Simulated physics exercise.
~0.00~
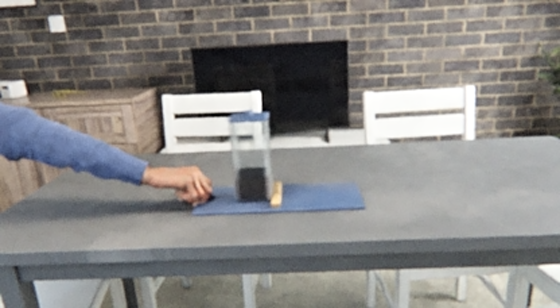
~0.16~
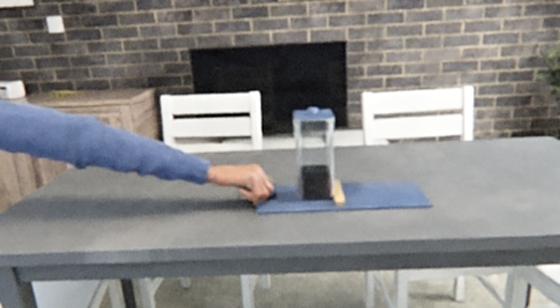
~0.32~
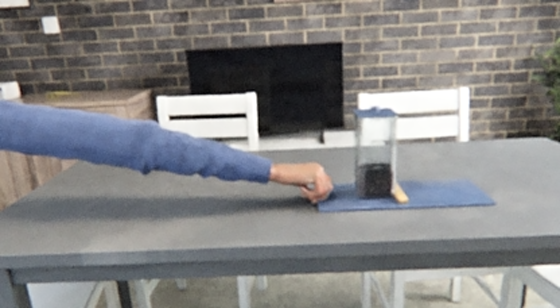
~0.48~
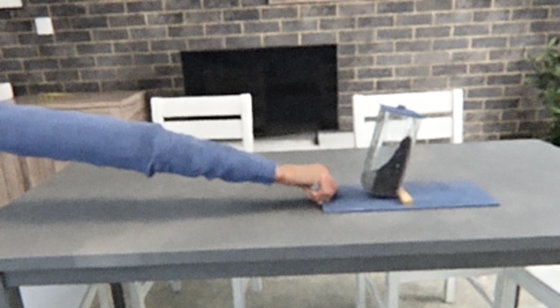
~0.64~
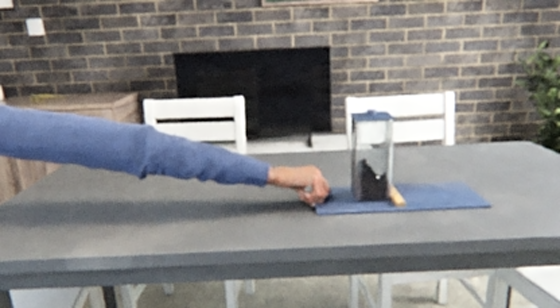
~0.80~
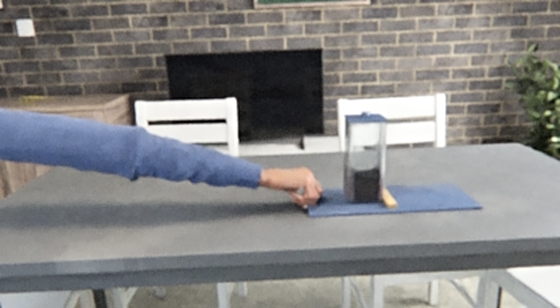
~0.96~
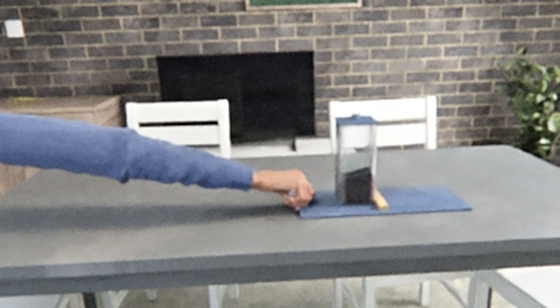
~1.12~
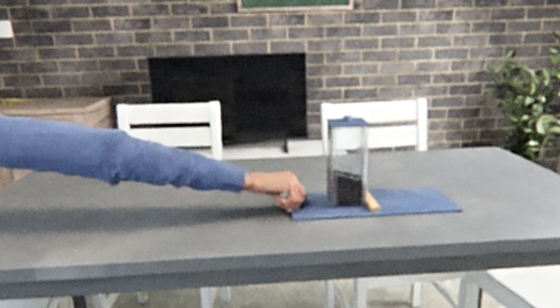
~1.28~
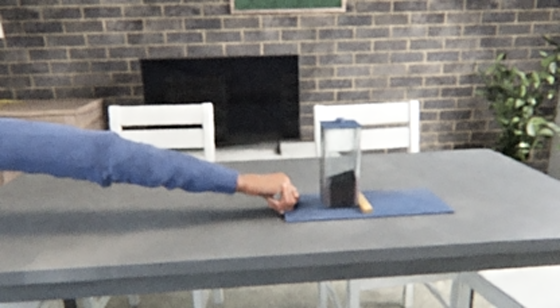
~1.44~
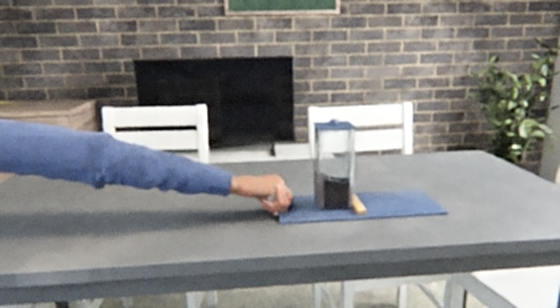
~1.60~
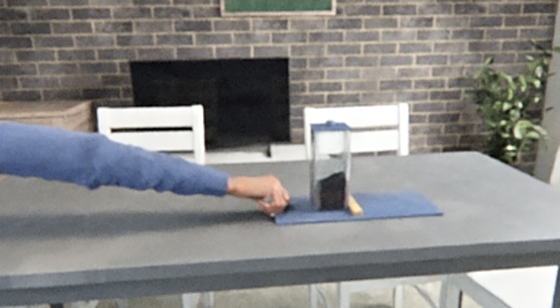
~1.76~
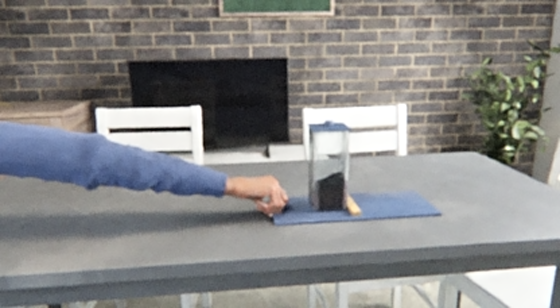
The video shows a hand sliding a blue board to the right across a gray table, carrying a clear lidded container partly filled with dark liquid. The board stops, the container tips to the right against a small strip, then rocks back and stays upright as the liquid settles.
